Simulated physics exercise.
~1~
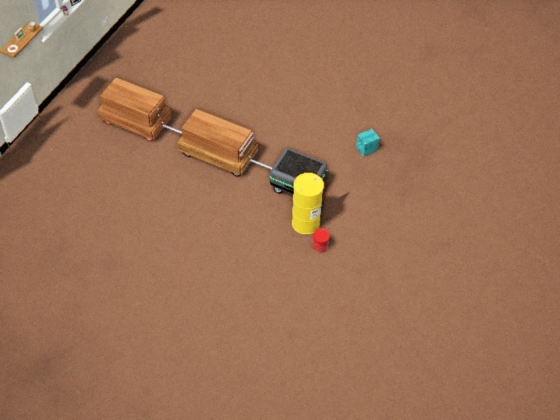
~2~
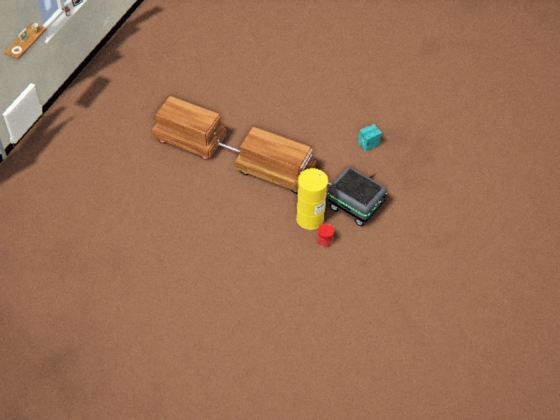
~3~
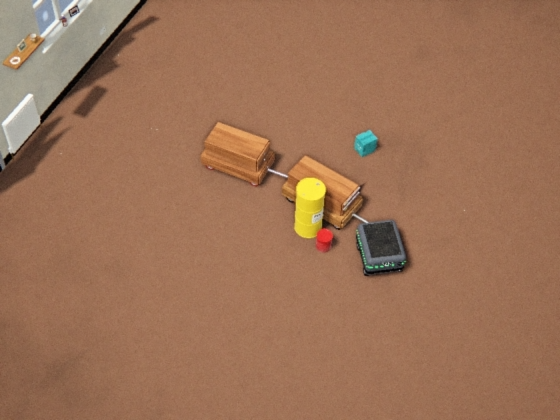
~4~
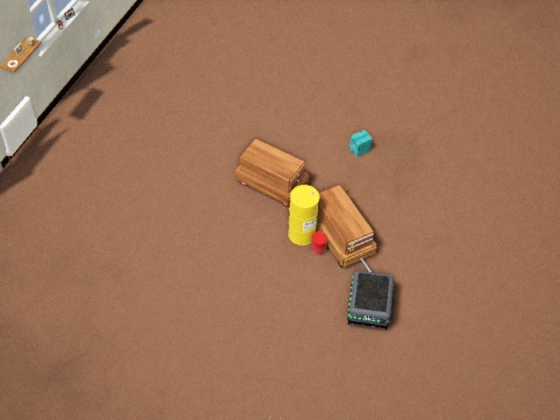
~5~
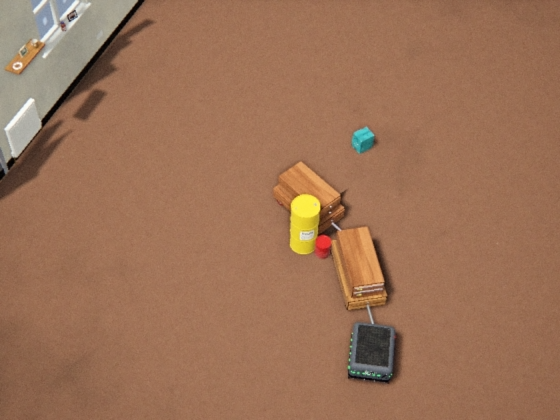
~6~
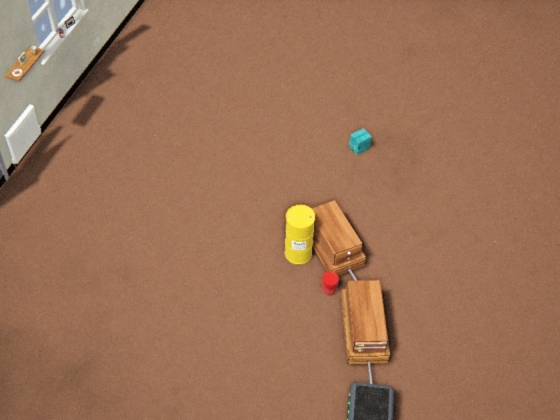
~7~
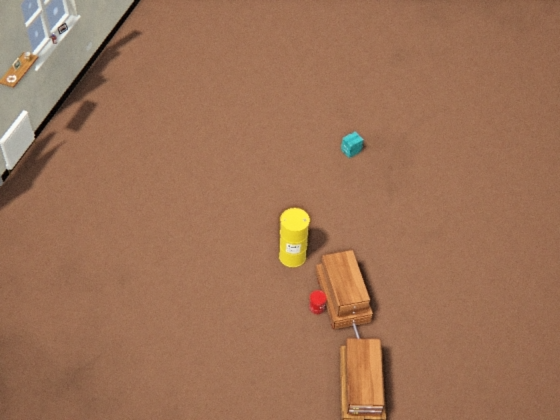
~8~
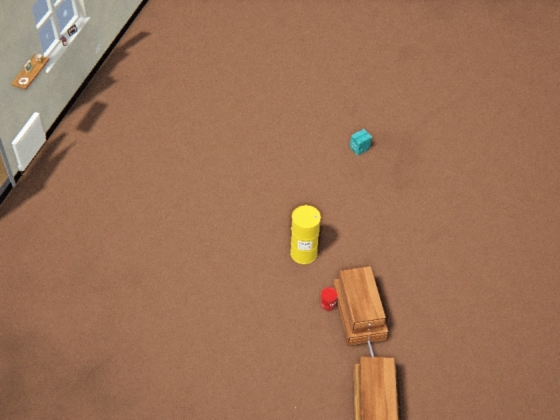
On a brown floor, a dark tug pulling two wooden carts turns down past a yellow drum and red pail, shifting both.
